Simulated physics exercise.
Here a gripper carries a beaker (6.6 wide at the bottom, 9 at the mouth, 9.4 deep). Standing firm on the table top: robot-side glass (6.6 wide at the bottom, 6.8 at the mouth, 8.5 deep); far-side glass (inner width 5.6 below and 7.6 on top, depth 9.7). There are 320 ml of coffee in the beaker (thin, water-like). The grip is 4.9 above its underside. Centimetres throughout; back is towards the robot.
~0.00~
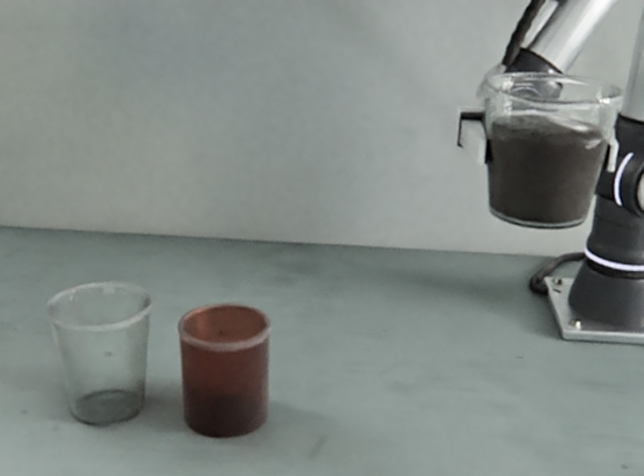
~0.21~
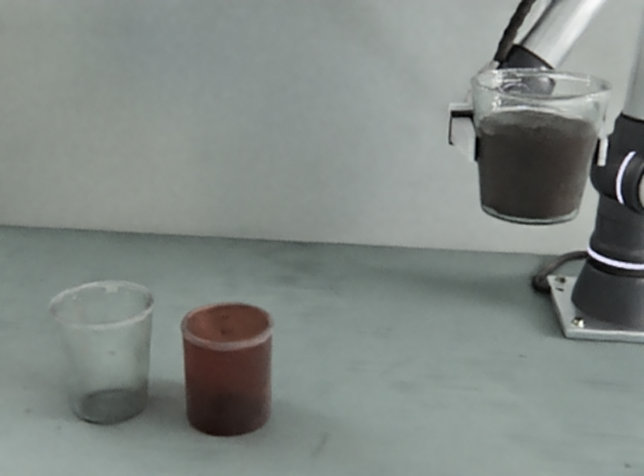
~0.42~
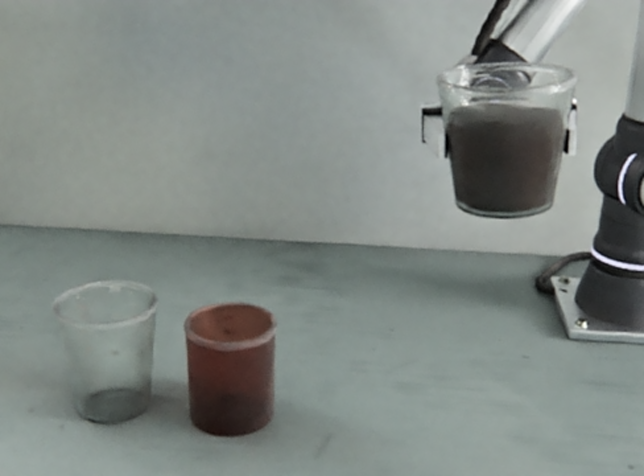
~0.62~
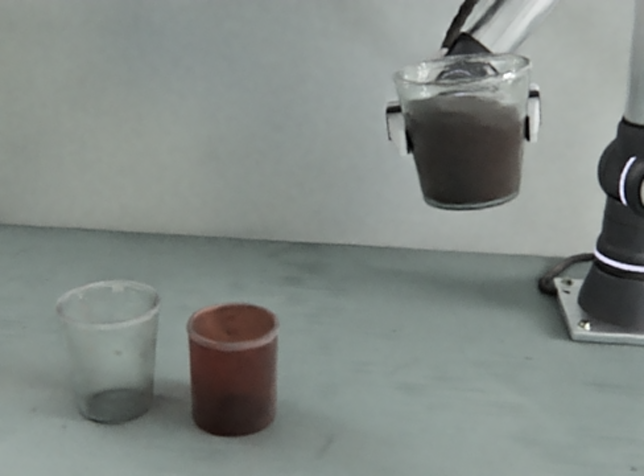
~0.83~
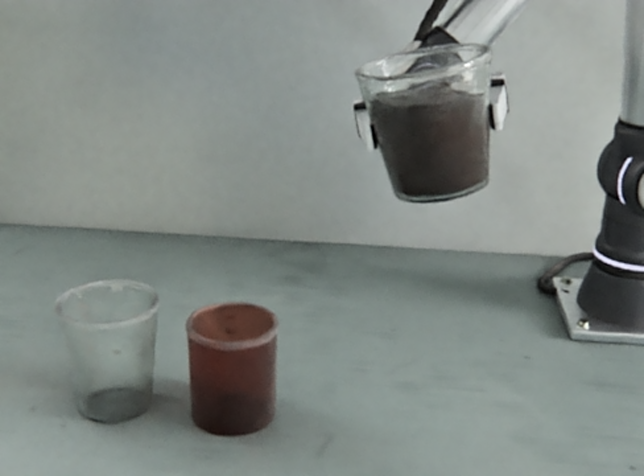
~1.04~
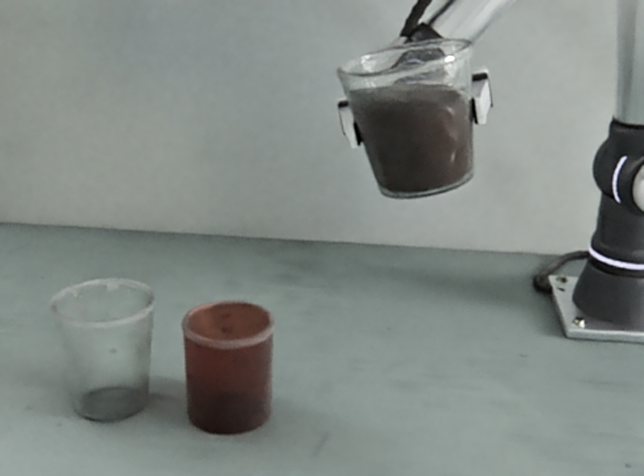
On a grey-green table top against a pale wall, a clear glass and a reddish-brown one stand still at left while a robot gripper carries a beaker of dark liquid leftward and slightly upward, gradually tilting it toward the left.
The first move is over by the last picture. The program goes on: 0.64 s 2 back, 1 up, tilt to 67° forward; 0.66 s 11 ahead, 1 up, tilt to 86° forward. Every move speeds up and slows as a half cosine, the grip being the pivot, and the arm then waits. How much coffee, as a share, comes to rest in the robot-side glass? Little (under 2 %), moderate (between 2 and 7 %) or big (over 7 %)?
Share in the robot-side glass: Big (over 7 %).
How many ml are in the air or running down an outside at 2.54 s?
Some 40 ml.
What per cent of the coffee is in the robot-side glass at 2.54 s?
About 30 %.
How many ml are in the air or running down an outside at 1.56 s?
Some 30 ml.
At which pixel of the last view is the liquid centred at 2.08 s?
Near (279, 228).
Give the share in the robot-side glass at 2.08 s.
Some 30 per cent.
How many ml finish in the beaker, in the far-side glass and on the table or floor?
About 0, 90, 130 ml.
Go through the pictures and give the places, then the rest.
In the first frame, beaker middle at (544, 153), level; upper third of the coffee around (547, 131), from x 490 to 605, top at y 110; 315 ml in the beaker.
In the second frame, beaker middle at (534, 149), tilted 1° forward; upper third of the coffee around (538, 125), from x 480 to 595, top at y 105.
In the third frame, beaker middle at (505, 143), tilted 5° forward; upper third of the coffee around (506, 118), from x 450 to 560, top at y 100.
In the fourth frame, beaker middle at (467, 135), tilted 9° forward; upper third of the coffee around (463, 111), from x 405 to 520, top at y 90.
In the fifth frame, beaker middle at (432, 127), tilted 13° forward; upper third of the coffee around (430, 103), from x 370 to 485, top at y 75.
In the sixth frame, beaker middle at (415, 122), tilted 14° forward; upper third of the coffee around (411, 98), from x 350 to 470, top at y 75; 315 ml in the beaker.
By 1.56 s, tilted 63° forward, liquid up to 29 above the table; 285 ml in the beaker, 30 ml in the air or running down outside.
By 2.08 s, tilted 80° forward, liquid up to 34 above the table; 145 ml in the beaker, 95 ml in the robot-side glass, 40 ml on the table or floor, 35 ml in the air or running down outside.
By 2.54 s, tilted 86° forward, liquid up to 39 above the table; 95 ml in the far-side glass, 90 ml in the robot-side glass, 75 ml on the table or floor, 15 ml in the beaker, 40 ml in the air or running down outside.
By 3.34 s, tilted 86° forward, liquid up to 9 above the table; 130 ml on the table or floor, 95 ml in the robot-side glass, 95 ml in the far-side glass.
Final state, 130 ml on the table or floor, 95 ml in the robot-side glass, 95 ml in the far-side glass. That is 30 % in the robot-side glass.
